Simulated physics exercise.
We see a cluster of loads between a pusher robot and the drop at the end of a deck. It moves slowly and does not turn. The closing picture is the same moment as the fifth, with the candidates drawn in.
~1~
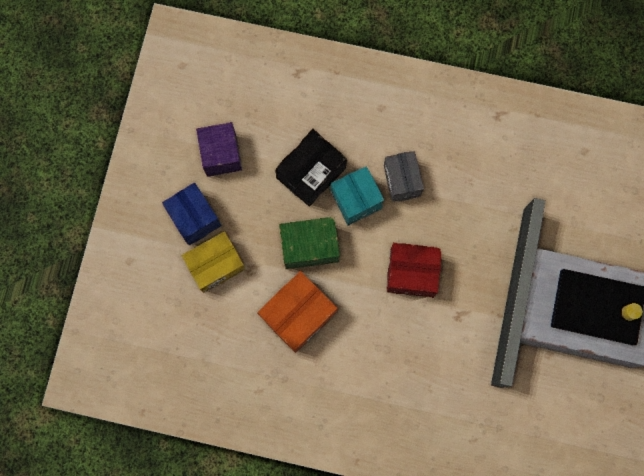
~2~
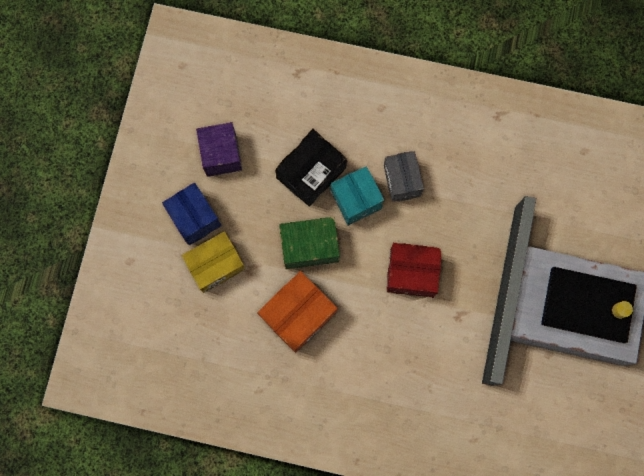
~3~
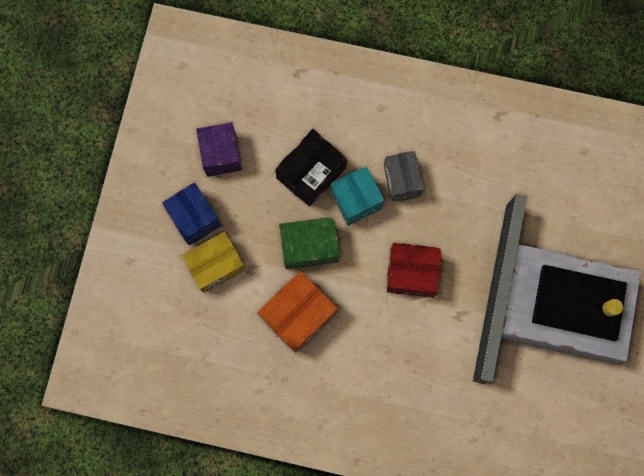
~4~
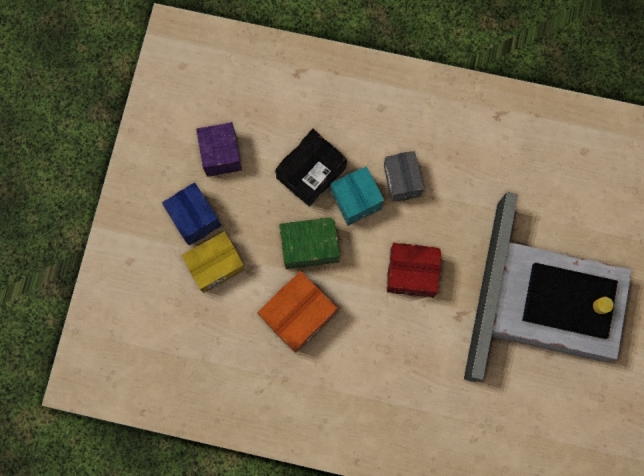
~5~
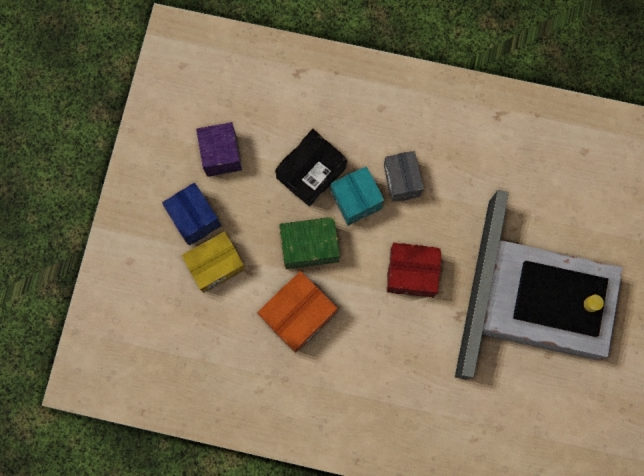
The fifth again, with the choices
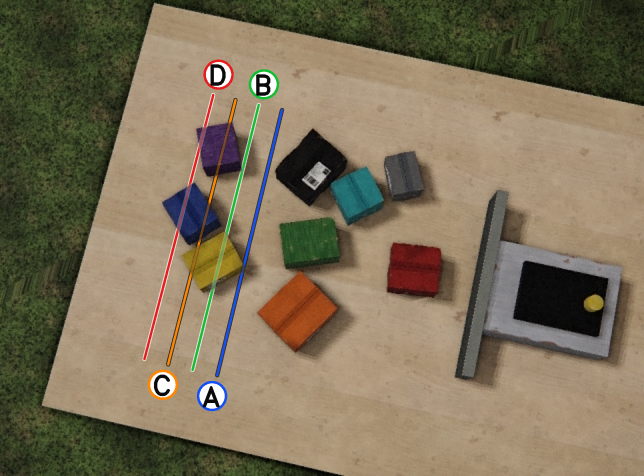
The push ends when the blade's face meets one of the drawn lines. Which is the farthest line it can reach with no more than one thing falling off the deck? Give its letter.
At D, and not beyond.
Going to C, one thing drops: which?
The blue parcel.
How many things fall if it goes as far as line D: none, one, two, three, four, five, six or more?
In all, one.
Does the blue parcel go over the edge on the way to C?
Yes.
On the marked copy, A at (251, 239); B at (227, 234); C at (203, 228); D at (180, 223).
Following D. Soon after the start, robot (442, 272); grey parcel (377, 162); turquoise box (351, 196).
Later, robot (330, 247); blue parcel (135, 197); green crate (189, 209).
In the end, robot (244, 228); blue parcel over the edge; green crate (108, 191); one fallen.
As for the rest, A is within the limit but short; B is within the limit but short; C is within the limit but short.
